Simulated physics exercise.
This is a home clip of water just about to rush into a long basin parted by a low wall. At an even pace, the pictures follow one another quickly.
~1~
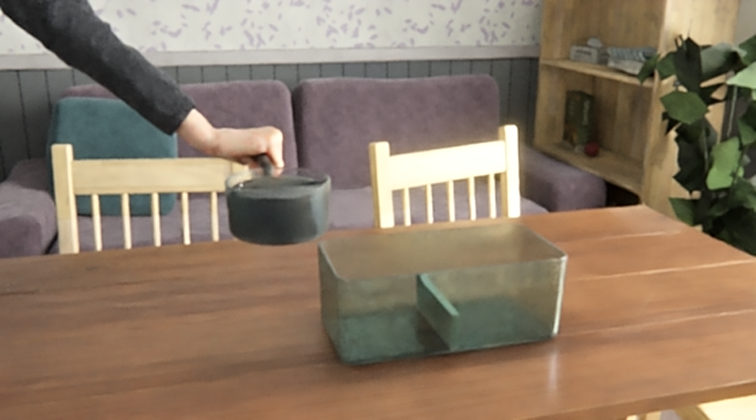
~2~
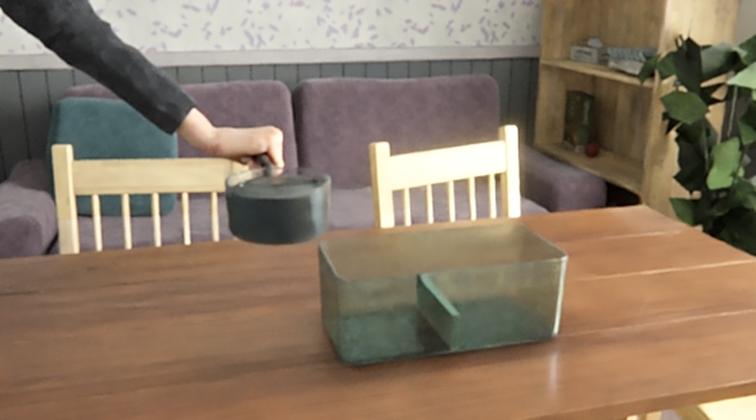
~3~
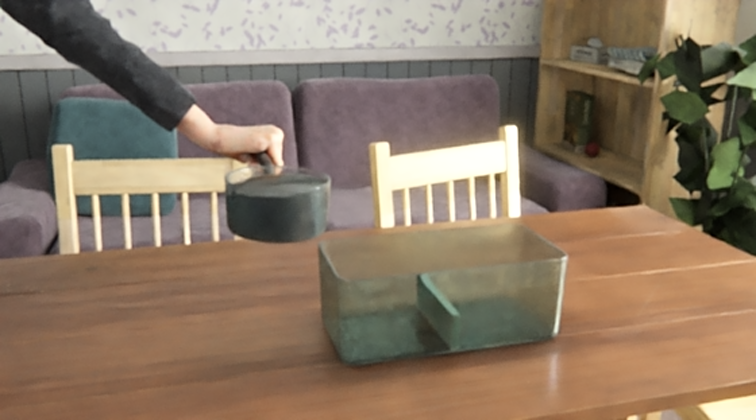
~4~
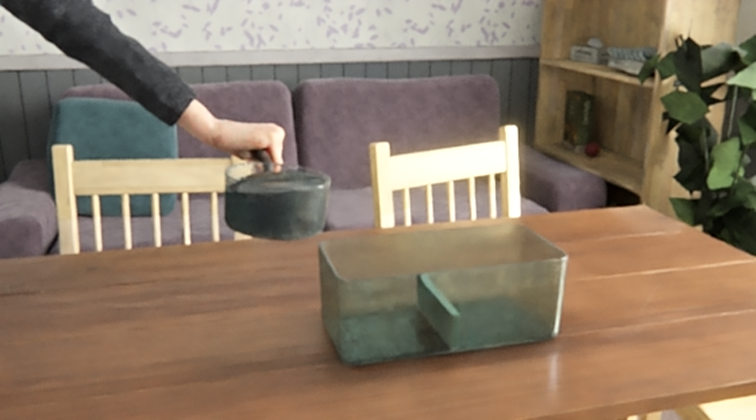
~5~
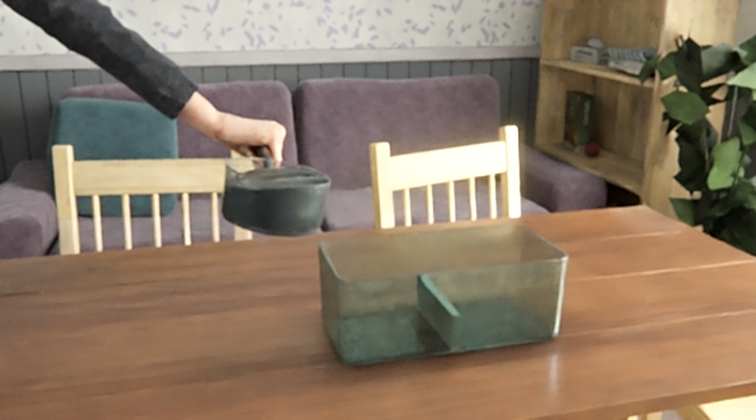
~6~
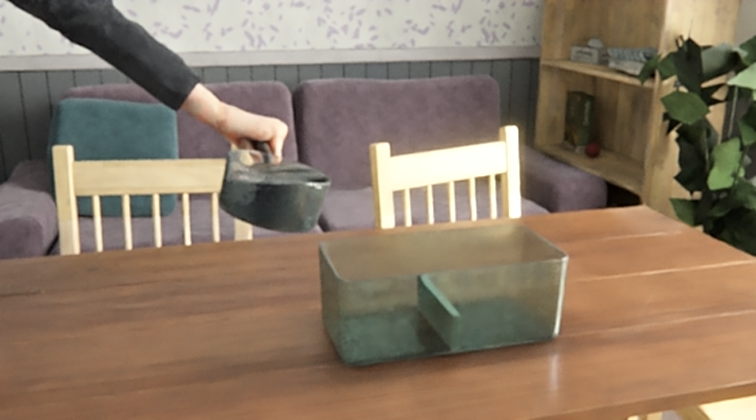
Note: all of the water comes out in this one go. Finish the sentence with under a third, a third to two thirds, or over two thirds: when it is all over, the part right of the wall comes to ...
When it is all over, the part right of the wall comes to under a third.
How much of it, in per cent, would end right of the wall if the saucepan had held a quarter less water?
Roughly 5 in a hundred.
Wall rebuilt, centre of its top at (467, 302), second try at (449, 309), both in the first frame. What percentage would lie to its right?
I'd expect near 15 percent the first time and near 25 percent the next.
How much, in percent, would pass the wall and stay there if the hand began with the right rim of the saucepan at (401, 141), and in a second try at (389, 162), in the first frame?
90 %, 90 %.
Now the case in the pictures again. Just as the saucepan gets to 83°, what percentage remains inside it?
It still holds close to 40 per cent at that lean.
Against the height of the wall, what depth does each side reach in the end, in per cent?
60 per cent left, 0 per cent right.
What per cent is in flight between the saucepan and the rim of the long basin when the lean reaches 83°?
Something like 45 per cent of it.
A moment on, the saucepan is tipped on its side and 42 per cent is still to pour, 14 is left of the wall and 0 right of it.
Next, the saucepan is tipped right over and 3 per cent is still to pour, 86 is left of the wall and 1 right of it.
Then the saucepan is tipped right over and 0 per cent is still to pour, 94 is left of the wall and 3 right of it.
Later the saucepan is tipped right over and 0 per cent is still to pour, 93 is left of the wall and 4 right of it.
In the end 93 per cent lies left of the wall, 4 right of it and 3 outside.
